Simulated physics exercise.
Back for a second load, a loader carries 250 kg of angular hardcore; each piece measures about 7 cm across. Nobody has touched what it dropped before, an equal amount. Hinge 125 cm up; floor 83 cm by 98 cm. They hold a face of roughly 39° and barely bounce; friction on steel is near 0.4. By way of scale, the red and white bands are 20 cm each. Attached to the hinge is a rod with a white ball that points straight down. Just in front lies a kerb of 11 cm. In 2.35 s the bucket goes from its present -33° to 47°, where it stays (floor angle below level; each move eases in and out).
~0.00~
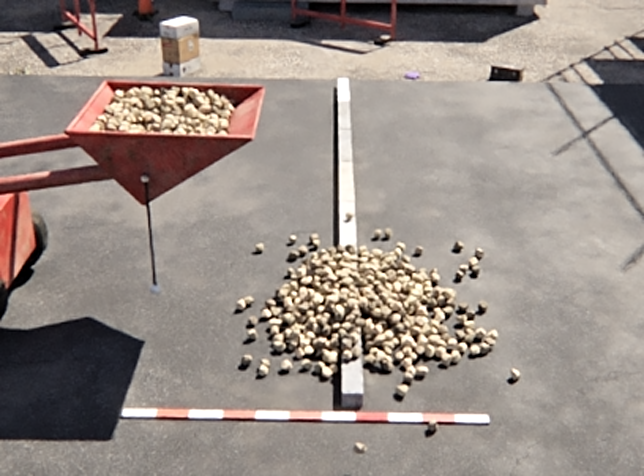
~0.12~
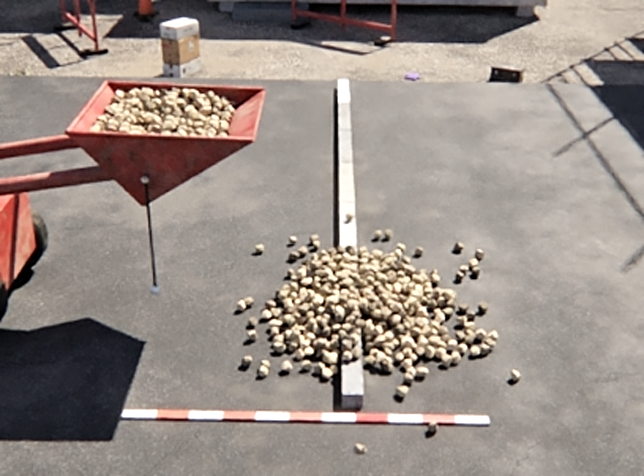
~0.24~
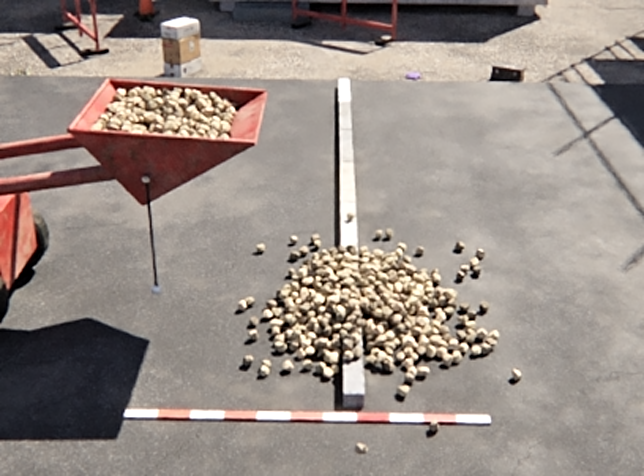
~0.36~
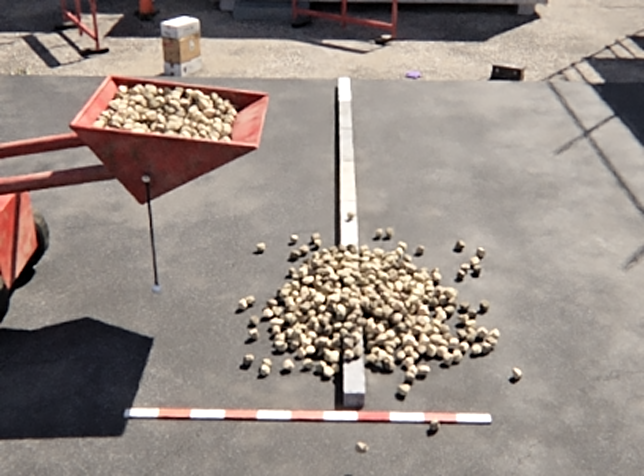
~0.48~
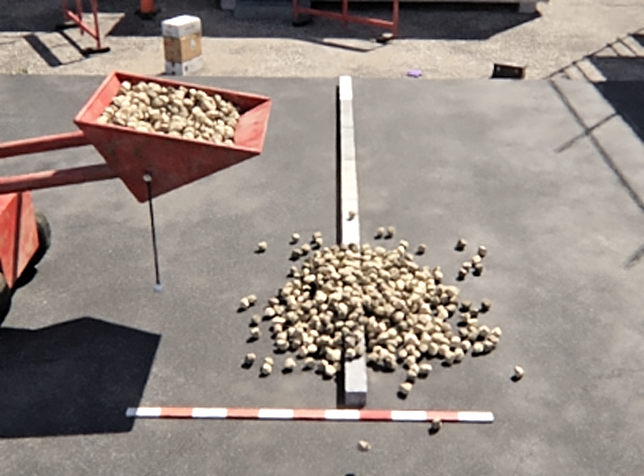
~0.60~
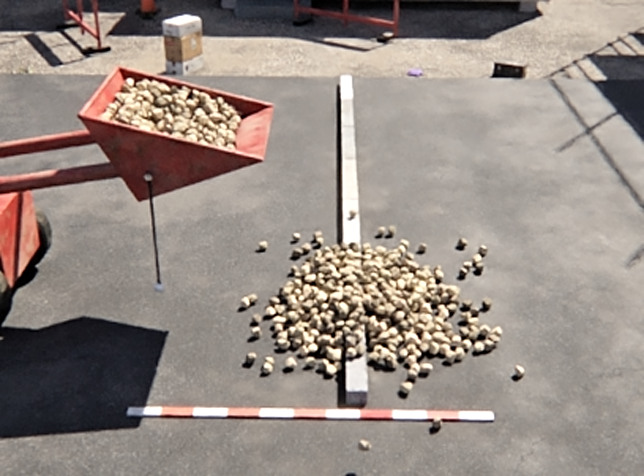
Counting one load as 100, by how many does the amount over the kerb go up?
By about 0 out of 100.
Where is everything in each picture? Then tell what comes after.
The first picture shows lip at (252, 139), floor tilted -33°, highest stones at (151, 98). The earlier load is highest near (344, 290), 22 cm above ground level, 47 % on this side of the kerb, 53 % over the kerb.
In the second picture, the bucket is at -32°, its lip at (253, 141); the top of the load is at (145, 99); the stones move at 0.0 m/s on average.
In the third picture, the bucket is at -31°, its lip at (255, 143); the top of the load is at (147, 98); the stones move at 0.1 m/s on average.
The fourth picture shows lip at (257, 148), floor tilted -28°, highest stones at (139, 96); the stones move at 0.1 m/s on average.
In the fifth picture, the bucket is at -24°, its lip at (260, 153); the top of the load is at (132, 94); the stones move at 0.1 m/s on average.
In the sixth picture, the bucket is at -20°, its lip at (262, 160); the top of the load is at (133, 93); the stones move at 0.1 m/s on average.
After 1.8 s the floor is at 34°; in per cent of one load, 96 in the bucket, 51 on this side of the kerb, 53 over the kerb; the foremost stones are at (486, 292).
After 2.5 s the floor is at 47°; in per cent of one load, 4 in the bucket, 143 on this side of the kerb, 53 over the kerb; the foremost stones are at (486, 292).
After 2.8 s the floor is at 47°; in per cent of one load, 0 in the bucket, 147 on this side of the kerb, 53 over the kerb; the foremost stones are at (486, 292).
After 5.3 s the floor is at 47°; in per cent of one load, 0 in the bucket, 147 on this side of the kerb, 53 over the kerb; the foremost stones are at (486, 292). Net gain over the kerb, 0.
